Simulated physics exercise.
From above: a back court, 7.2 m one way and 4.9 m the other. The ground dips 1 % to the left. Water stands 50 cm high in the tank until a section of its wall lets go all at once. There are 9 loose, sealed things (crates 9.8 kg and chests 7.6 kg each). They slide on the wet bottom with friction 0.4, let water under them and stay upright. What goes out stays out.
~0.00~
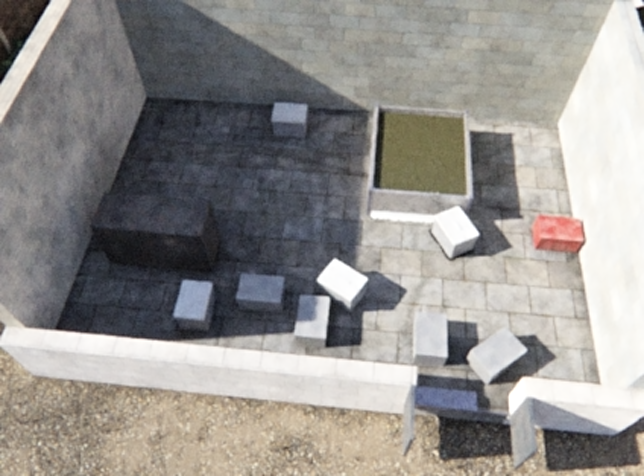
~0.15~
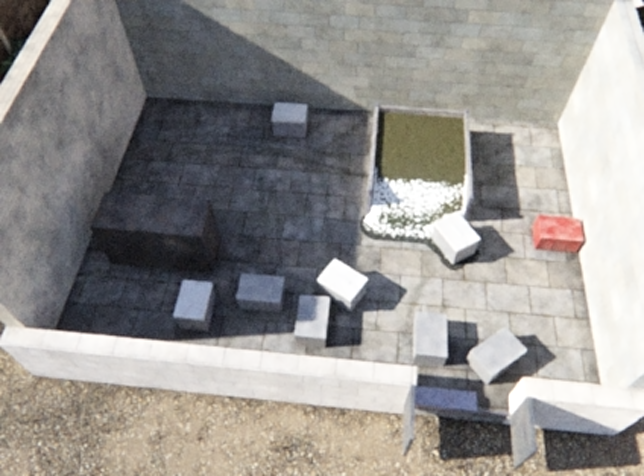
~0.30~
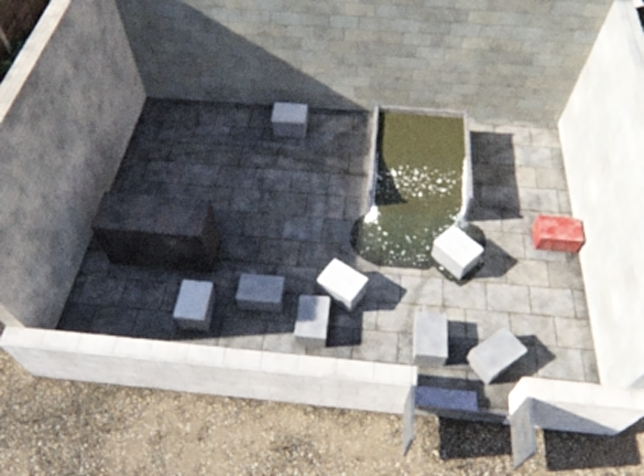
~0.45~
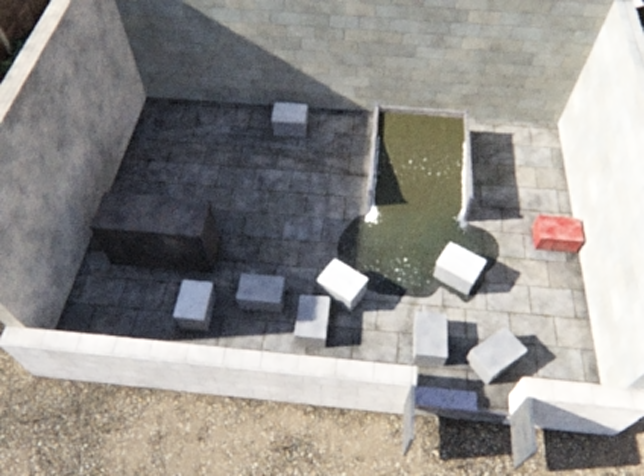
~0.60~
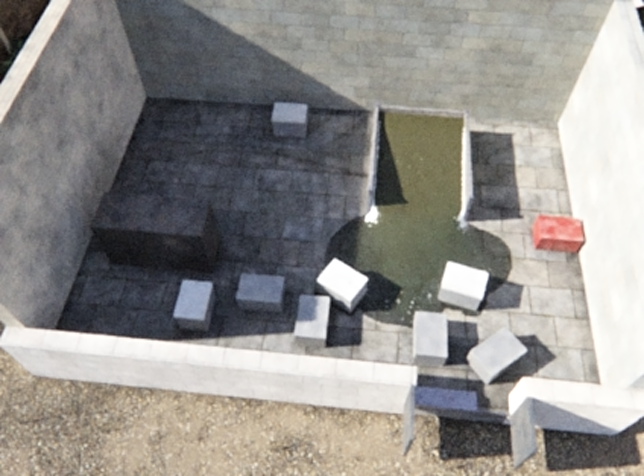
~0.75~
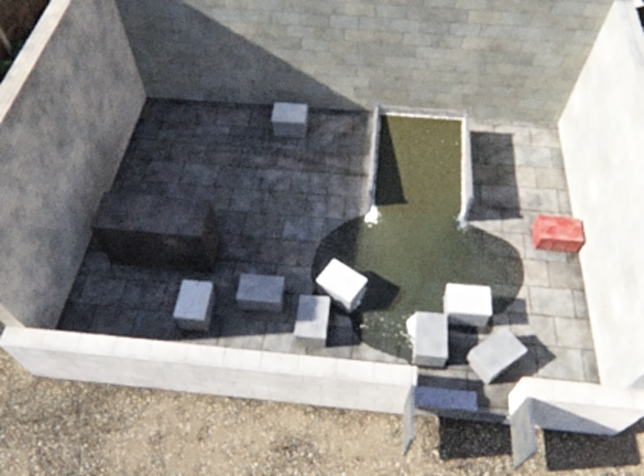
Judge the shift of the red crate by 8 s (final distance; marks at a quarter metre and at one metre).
Red crate is nudged along.
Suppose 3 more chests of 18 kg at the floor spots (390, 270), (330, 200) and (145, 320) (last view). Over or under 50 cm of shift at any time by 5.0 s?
In turn: Past it, under, over.
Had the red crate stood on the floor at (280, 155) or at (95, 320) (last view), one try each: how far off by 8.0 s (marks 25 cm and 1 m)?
In turn: It barely shifts; it stays put.
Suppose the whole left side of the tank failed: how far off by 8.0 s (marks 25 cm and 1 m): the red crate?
Then the red crate holds its place.
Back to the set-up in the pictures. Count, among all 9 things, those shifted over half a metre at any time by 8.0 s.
That makes 7.
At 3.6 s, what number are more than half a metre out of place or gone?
I count 6.
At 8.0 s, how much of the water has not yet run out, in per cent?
About 70 per cent.
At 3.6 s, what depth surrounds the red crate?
About 0 cm.
After 1.6 s the red crate is near (561, 228), 0.0 m from its start, aground; 1 of 9 are out; 3 afloat.
After 3.6 s the red crate is near (561, 228), 0.0 m from its start, aground; 2 of 9 are out; 4 afloat.
After 5.6 s the red crate is near (544, 195), 0.6 m from its start, aground; 2 of 9 are out; 4 afloat.
After 8.0 s the red crate is near (544, 195), 0.6 m from its start, aground; 2 of 9 are out; 4 afloat.
